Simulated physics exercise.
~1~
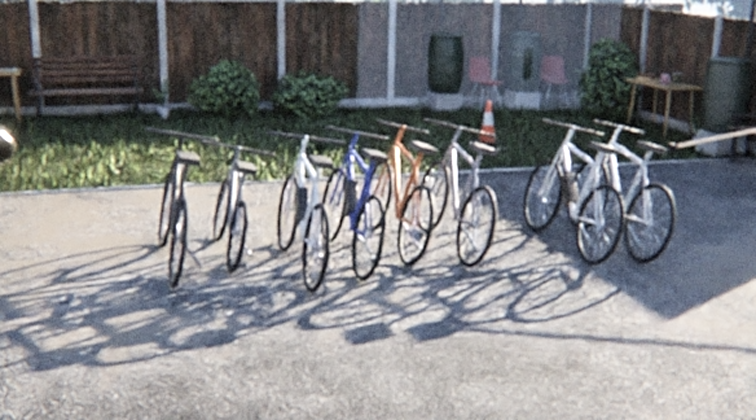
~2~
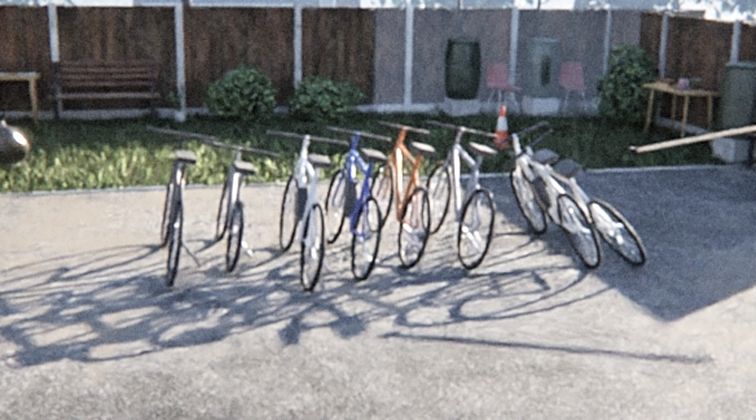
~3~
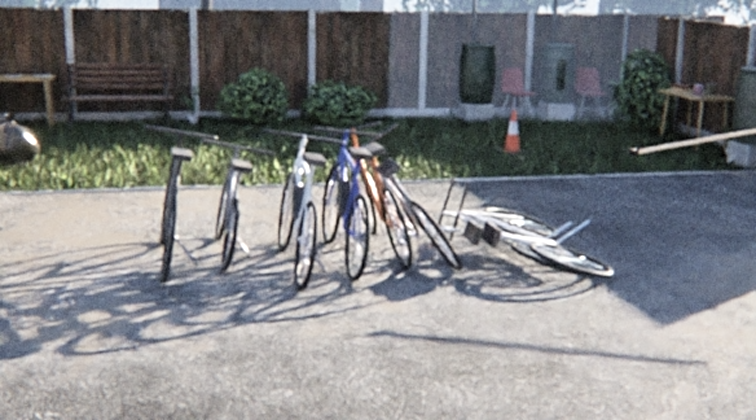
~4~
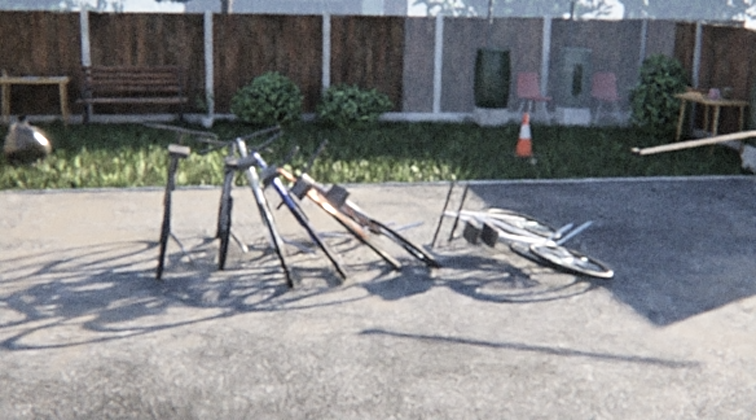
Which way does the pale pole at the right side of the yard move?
The pole moves to the left, in toward the bicycle at the right end of the row.
